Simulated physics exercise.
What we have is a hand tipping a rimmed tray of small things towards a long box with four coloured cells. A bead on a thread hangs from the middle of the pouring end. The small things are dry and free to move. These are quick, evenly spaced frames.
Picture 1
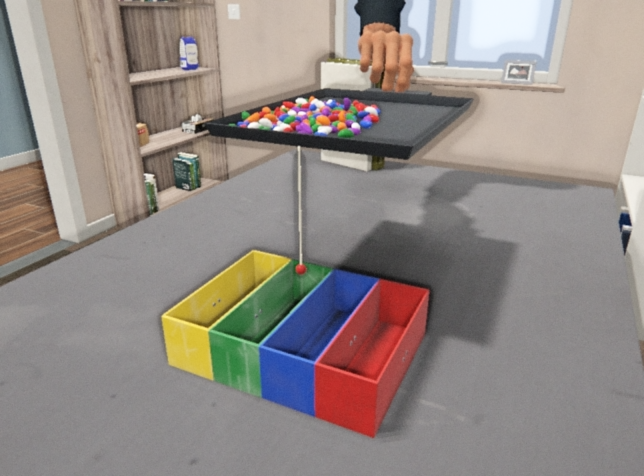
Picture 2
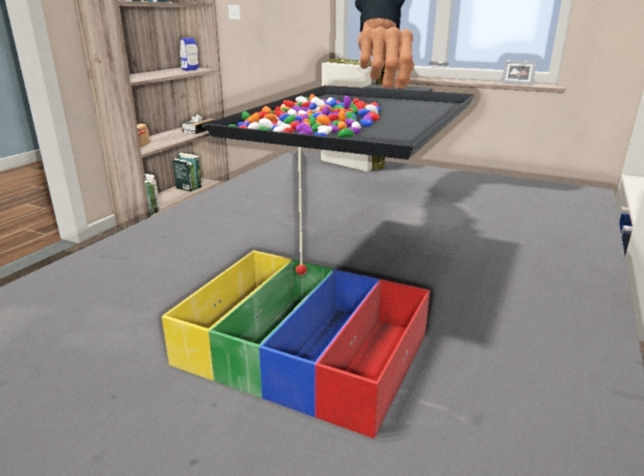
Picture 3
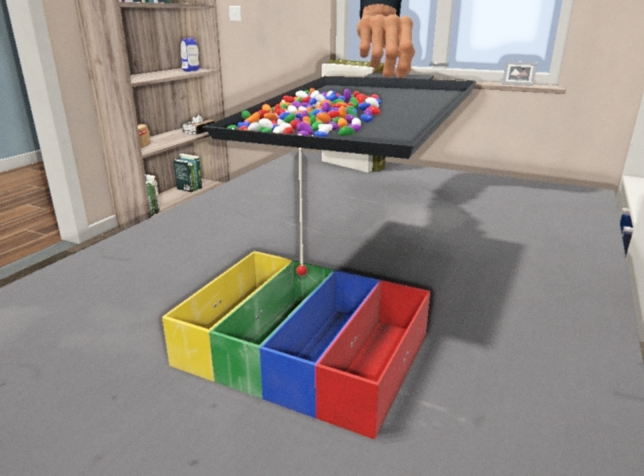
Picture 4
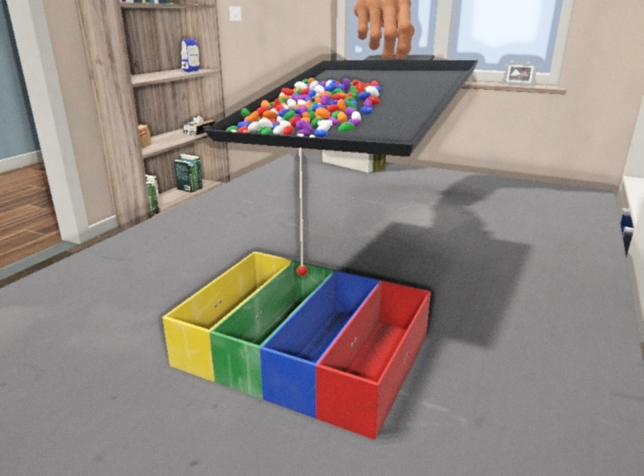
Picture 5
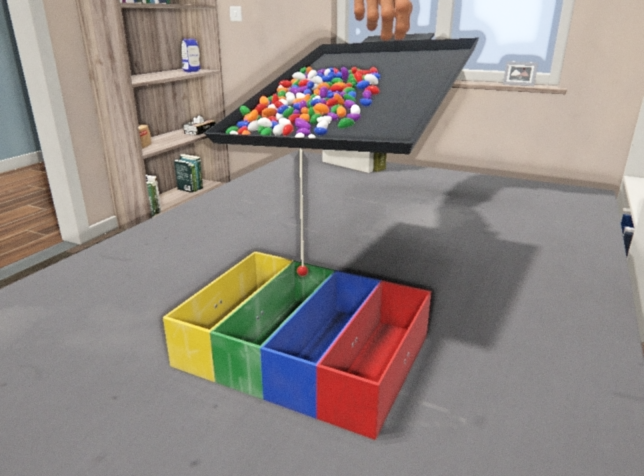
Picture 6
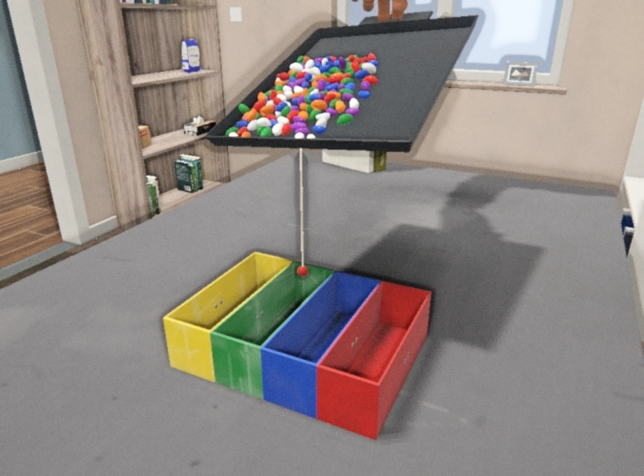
Tray of colourful jelly beans tilting steadily toward its lower left corner as a hand raises its far edge above four coloured cells.
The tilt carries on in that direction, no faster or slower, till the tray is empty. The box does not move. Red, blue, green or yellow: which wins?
Fullest: The yellow cell.
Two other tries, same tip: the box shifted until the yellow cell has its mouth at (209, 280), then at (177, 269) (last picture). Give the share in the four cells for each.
The first gives 90 %, the second 100 %.
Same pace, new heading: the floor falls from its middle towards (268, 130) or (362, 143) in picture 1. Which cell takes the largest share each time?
In turn: That yellow cell; the cell in red.
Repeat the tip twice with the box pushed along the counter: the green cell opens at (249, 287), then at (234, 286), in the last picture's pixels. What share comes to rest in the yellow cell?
In turn 50 and 40 in a hundred.
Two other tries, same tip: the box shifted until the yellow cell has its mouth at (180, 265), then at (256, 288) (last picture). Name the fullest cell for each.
The first try: The green one. The second: That yellow cell.
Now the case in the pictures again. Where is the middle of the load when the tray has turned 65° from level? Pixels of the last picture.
Around (266, 93).
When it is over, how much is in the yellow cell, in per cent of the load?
Roughly 30 in a hundred.
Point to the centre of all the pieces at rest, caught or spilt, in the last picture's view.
Around (212, 333).
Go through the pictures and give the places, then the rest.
In the first picture, corners of the pouring end at (210, 122) and (408, 144), level; middle of the load at (308, 118), jelly beans; bead on its thread at (301, 269); yellow cell at (188, 343); green cell at (235, 359); blue cell at (288, 376); red cell at (345, 395).
In the second picture, corners of the pouring end at (211, 123) and (409, 144), level; middle of the load at (309, 117).
In the third picture, corners of the pouring end at (211, 126) and (409, 143), tipped barely, lowest at the left corner; middle of the load at (309, 113).
In the fourth picture, corners of the pouring end at (211, 128) and (409, 142), tipped a little, lowest at the left corner; middle of the load at (308, 107).
In the fifth picture, corners of the pouring end at (211, 131) and (408, 140), tipped clearly, lowest at the left corner; middle of the load at (307, 101).
In the sixth picture, corners of the pouring end at (211, 134) and (407, 138), tipped clearly, lowest at the left corner; middle of the load at (305, 95); yellow cell at (190, 345); green cell at (237, 360); blue cell at (289, 378); red cell at (347, 397).
Soon after the last picture, tray tipped steeply; nearly all on the tray; a stray few falling or outside the box.
A little later, tray tipped past a quarter turn; a small part on the tray; a small part in the yellow cell; a stray few in the green cell; a stray few in the blue cell; about two thirds falling or outside the box.
Later still, tray tipped past a quarter turn; about a third in the yellow cell; about a quarter in the green cell; a small part in the blue cell; about half falling or outside the box.
At rest, tray tipped past a quarter turn; about a third in the yellow cell; about a quarter in the green cell; a small part in the blue cell; none in the red cell; about half outside the box.
